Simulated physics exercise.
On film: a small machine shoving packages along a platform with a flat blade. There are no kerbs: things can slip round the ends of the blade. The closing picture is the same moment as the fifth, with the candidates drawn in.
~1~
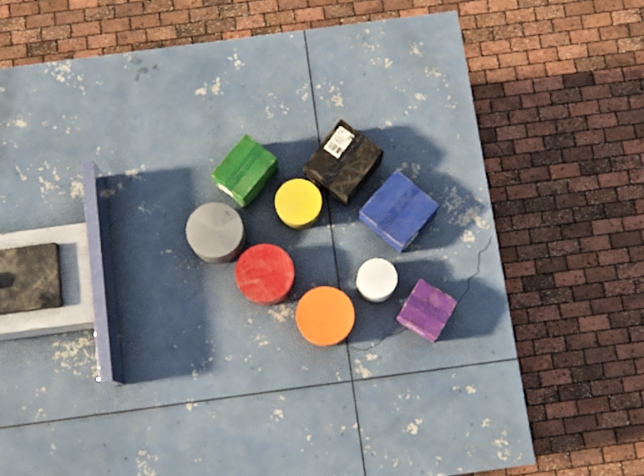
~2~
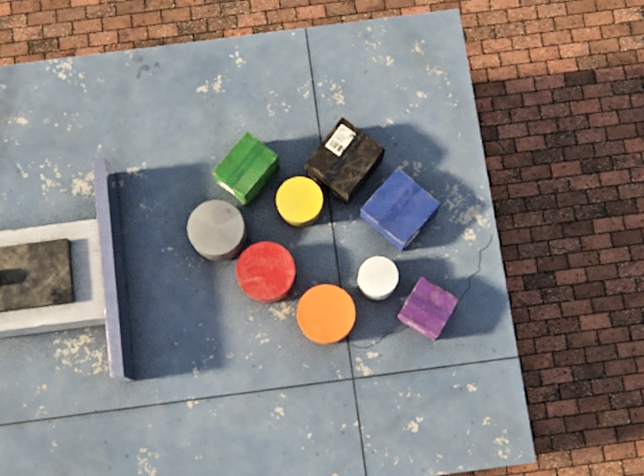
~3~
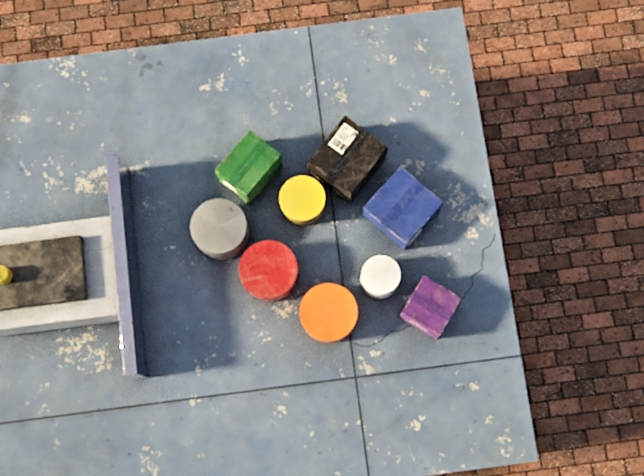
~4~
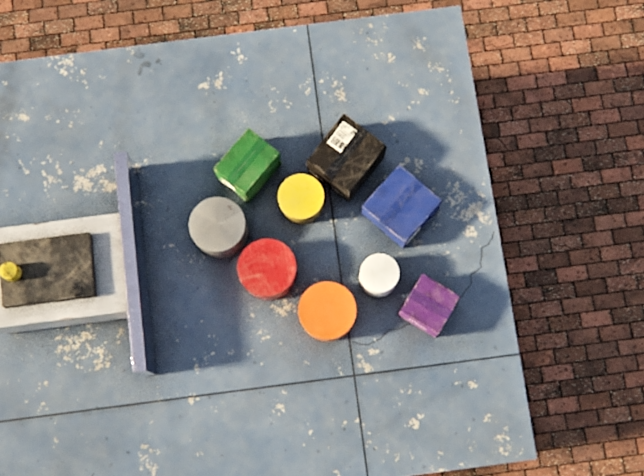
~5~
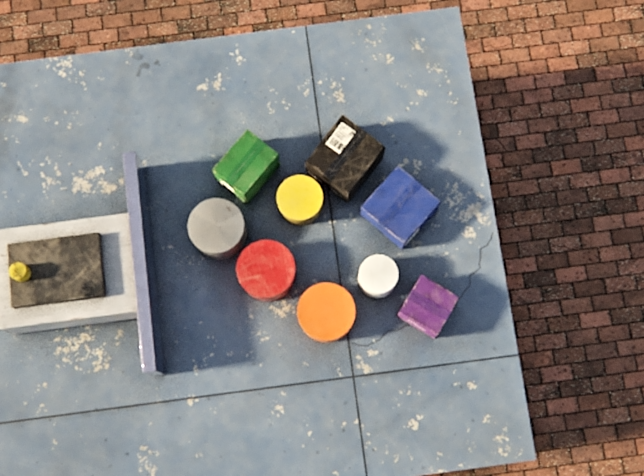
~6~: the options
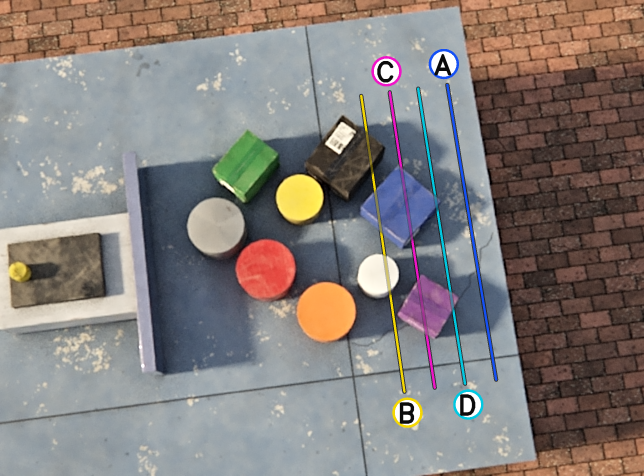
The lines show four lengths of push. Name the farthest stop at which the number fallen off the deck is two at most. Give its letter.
It can go as far as C.
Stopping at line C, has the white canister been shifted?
Yes.
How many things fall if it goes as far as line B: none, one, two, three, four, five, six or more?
In all, none.
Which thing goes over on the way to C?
The blue parcel.
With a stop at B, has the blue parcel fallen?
No.
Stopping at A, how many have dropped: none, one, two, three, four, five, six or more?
In all, six or more.
On the marked copy, A at (471, 228); B at (382, 239); C at (411, 235); D at (441, 231).
With C. Early on, robot (163, 256); black parcel (350, 155); green parcel (264, 156).
Further on, robot (262, 243); blue parcel (434, 208); purple box (433, 308).
At the end, robot (335, 234); blue parcel over the edge; white canister (490, 247); one fallen.
As for the rest, A drops seven; B is within the limit but short; D drops four.
